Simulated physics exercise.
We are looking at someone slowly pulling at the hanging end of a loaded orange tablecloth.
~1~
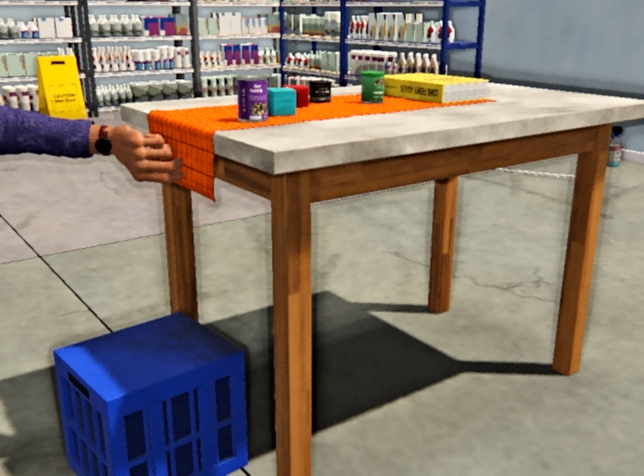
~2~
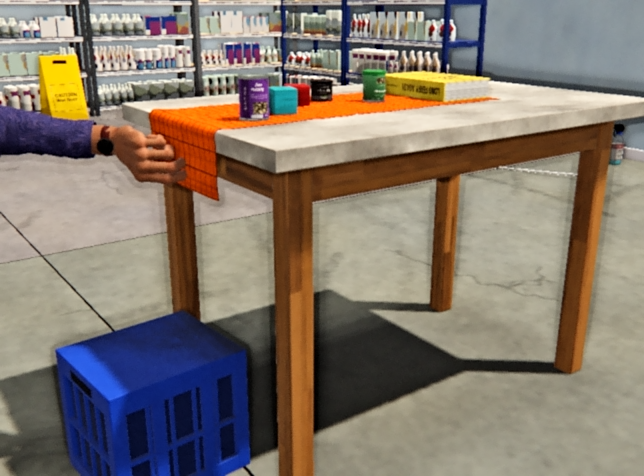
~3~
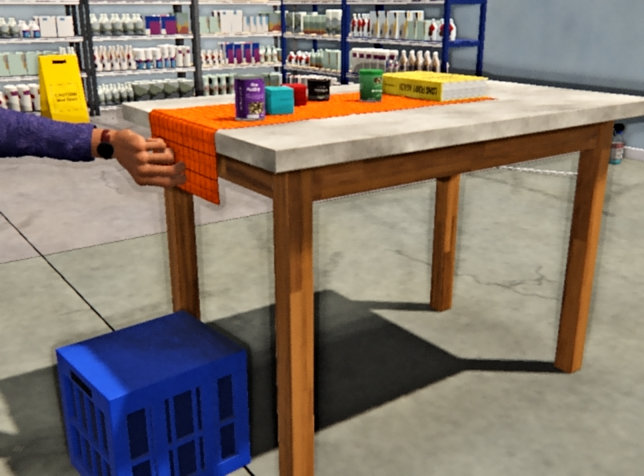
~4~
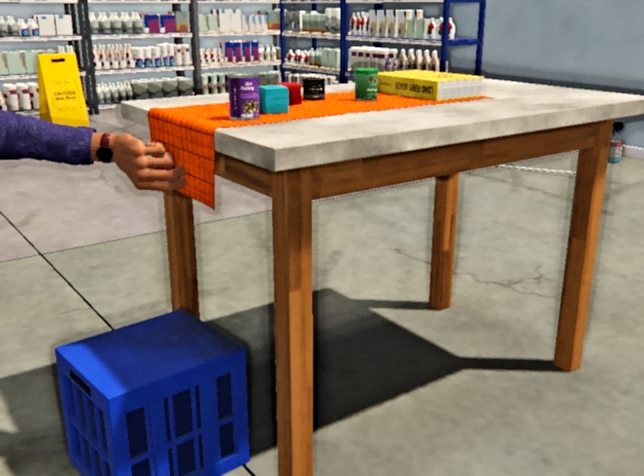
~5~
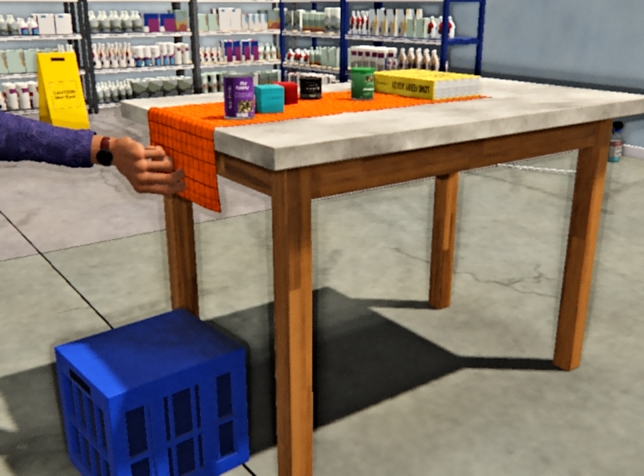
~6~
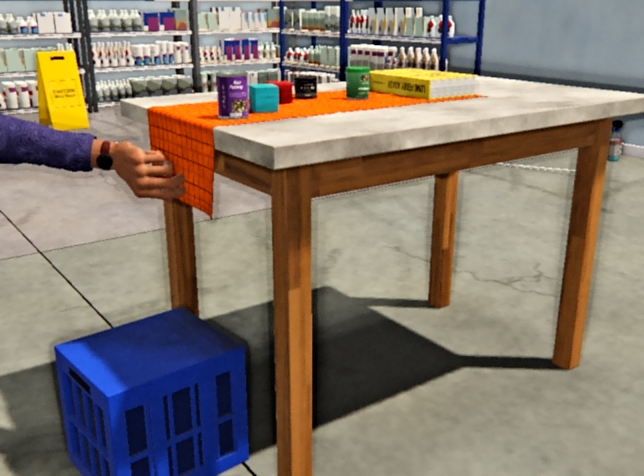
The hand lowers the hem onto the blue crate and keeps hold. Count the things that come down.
Over the edge go three.
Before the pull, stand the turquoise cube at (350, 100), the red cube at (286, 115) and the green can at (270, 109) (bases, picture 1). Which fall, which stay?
The turquoise cube stays on; the red cube drops off; the green can goes over.
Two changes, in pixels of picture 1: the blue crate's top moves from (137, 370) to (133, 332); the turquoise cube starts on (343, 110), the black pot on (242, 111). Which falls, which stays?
The turquoise cube keeps its place on top; the black pot goes over.
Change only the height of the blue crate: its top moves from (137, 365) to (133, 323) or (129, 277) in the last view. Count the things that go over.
It would be 2 and 1.
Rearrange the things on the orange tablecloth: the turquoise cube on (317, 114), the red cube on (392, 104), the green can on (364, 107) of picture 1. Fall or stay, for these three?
The turquoise cube falls, the red cube stays on, the green can remains up.
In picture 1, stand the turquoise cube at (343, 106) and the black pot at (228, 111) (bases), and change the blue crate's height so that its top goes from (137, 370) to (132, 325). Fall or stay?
The turquoise cube holds on; the black pot comes down.
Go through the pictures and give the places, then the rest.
In the first picture, hem (216, 202); purple can (252, 76); turquoise cube (281, 89); red cube (295, 86); black pot (320, 81); green can (373, 72); top of the crate (137, 370).
In the second picture, hem (219, 201); purple can (253, 75).
In the third picture, hem (220, 205); turquoise cube (278, 88).
In the fourth picture, hem (214, 210); red cube (288, 84); top of the crate (138, 367).
In the fifth picture, hem (221, 212); black pot (311, 78).
In the sixth picture, hem (212, 219); purple can (232, 72); turquoise cube (263, 85); red cube (279, 82); black pot (306, 77); green can (358, 68).
Soon after, hem near (185, 275); purple can gone.
Then, hem on the crate; purple can, turquoise cube and red cube gone.
At rest, hem on the crate; purple can, turquoise cube and red cube gone. The table loses three.
